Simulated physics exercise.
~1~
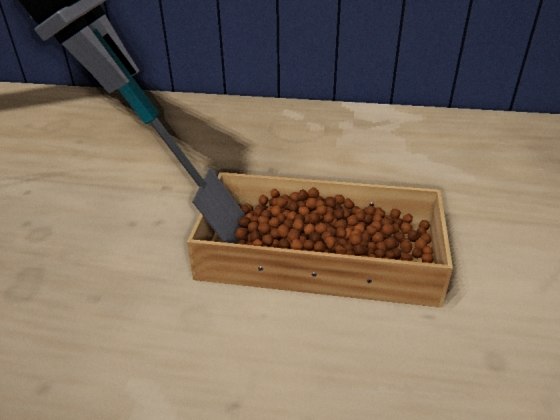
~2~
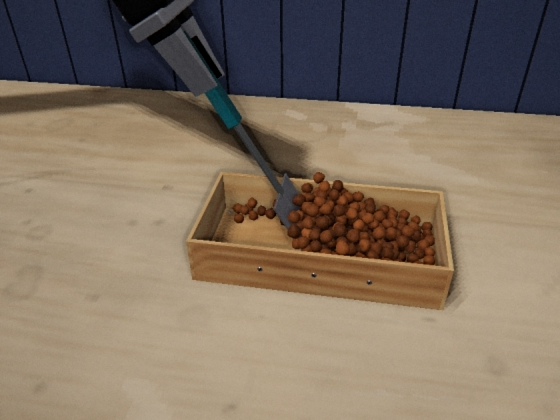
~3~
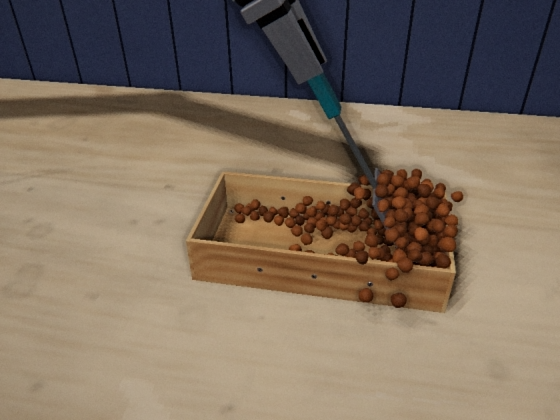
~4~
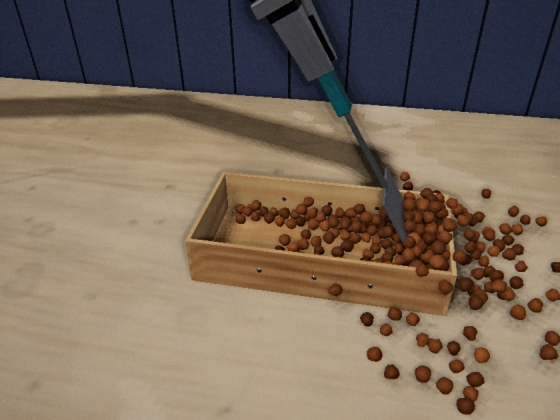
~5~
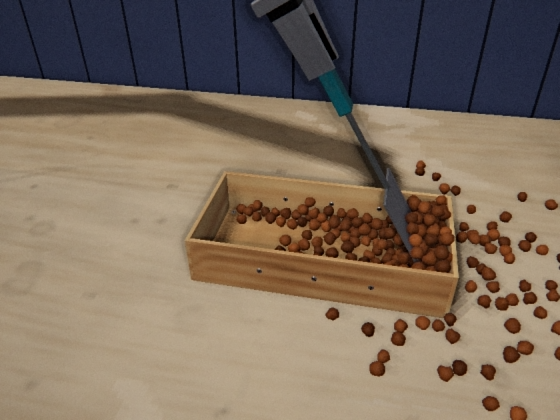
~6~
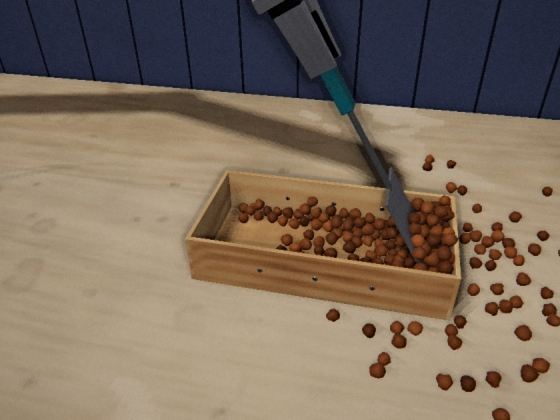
On a wooden surface, a machine's paddle pushes hazelnuts right along a trough, spilling some.
